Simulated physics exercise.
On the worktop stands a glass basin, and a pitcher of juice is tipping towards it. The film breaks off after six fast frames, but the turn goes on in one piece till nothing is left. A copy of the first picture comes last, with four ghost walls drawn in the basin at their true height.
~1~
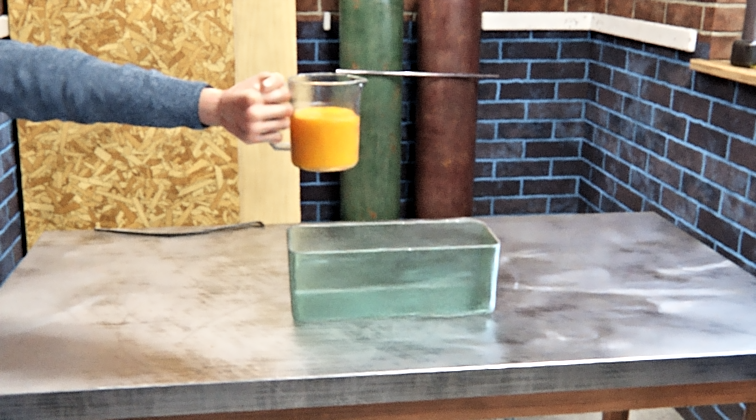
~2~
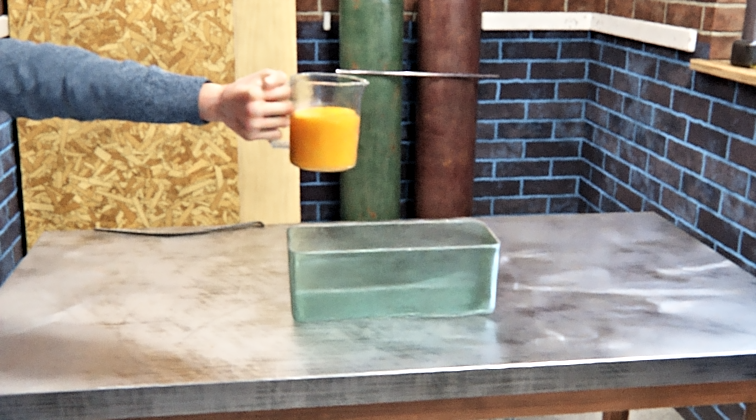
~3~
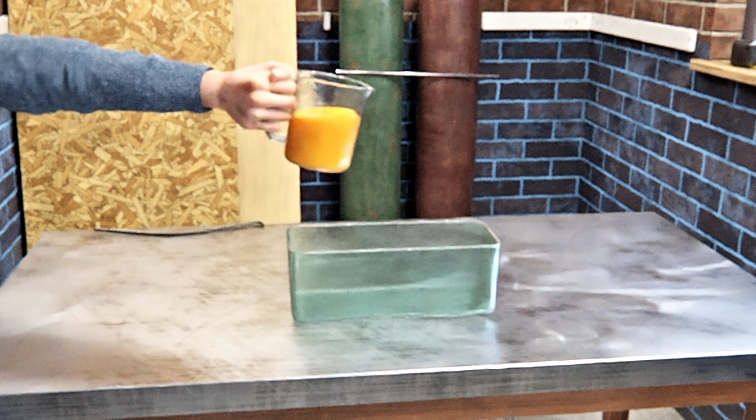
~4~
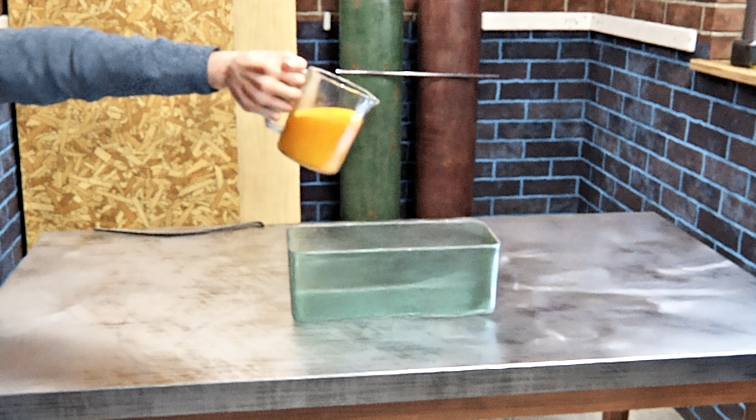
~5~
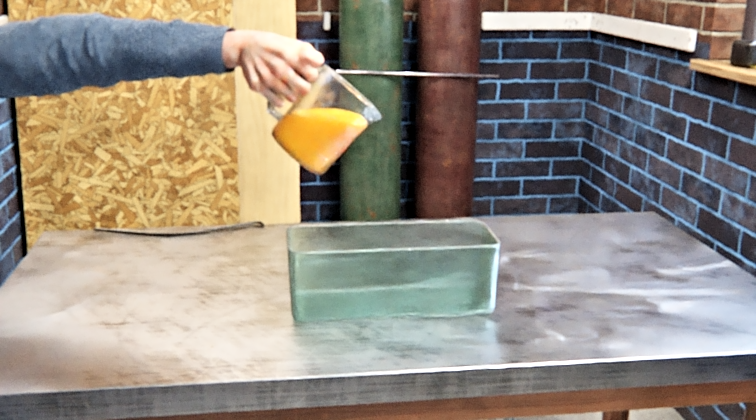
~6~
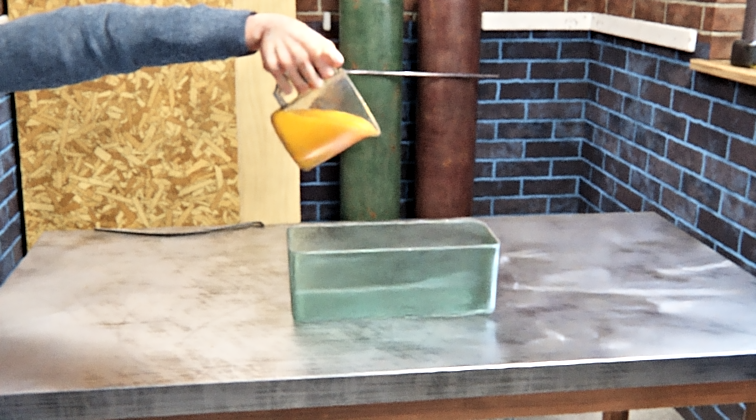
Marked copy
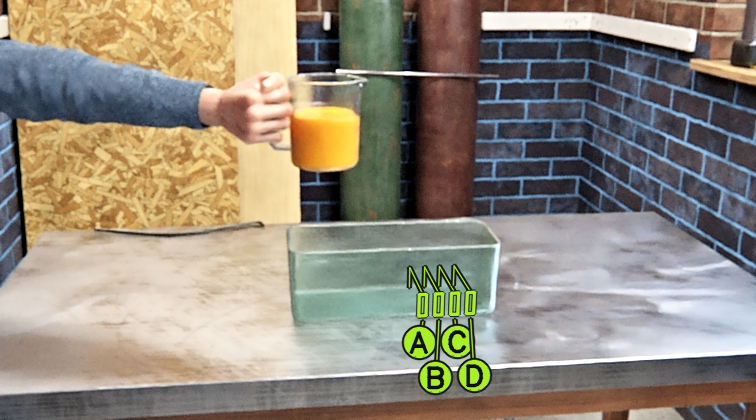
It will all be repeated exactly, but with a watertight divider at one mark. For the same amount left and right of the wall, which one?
Position A.
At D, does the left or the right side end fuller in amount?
The left side.
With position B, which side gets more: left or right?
More ends on the left.
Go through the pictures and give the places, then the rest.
Upright, lip at (366, 80); basin from (292, 321) to (494, 312); nothing has left yet.
Tipped about 3°, lip at (368, 82); nothing has left yet.
Tipped about 11°, lip at (373, 89); nothing has left yet.
Tipped about 25°, lip at (379, 101); nothing has left yet.
Tipped about 41°, lip at (382, 117); nothing has left yet.
Tipped about 59°, lip at (380, 134); nothing has left yet.
On the marked copy, A at (422, 321); B at (438, 320); C at (454, 319); D at (470, 318).
With A, about 48 % ends left of the wall and 50 % right of it.
With B, about 81 % ends left of the wall and 8 % right of it; 11 % is lost outside.
With C, about 85 % ends left of the wall and 7 % right of it; 8 % is lost outside.
With D, about 80 % ends left of the wall and 13 % right of it; 7 % is lost outside.
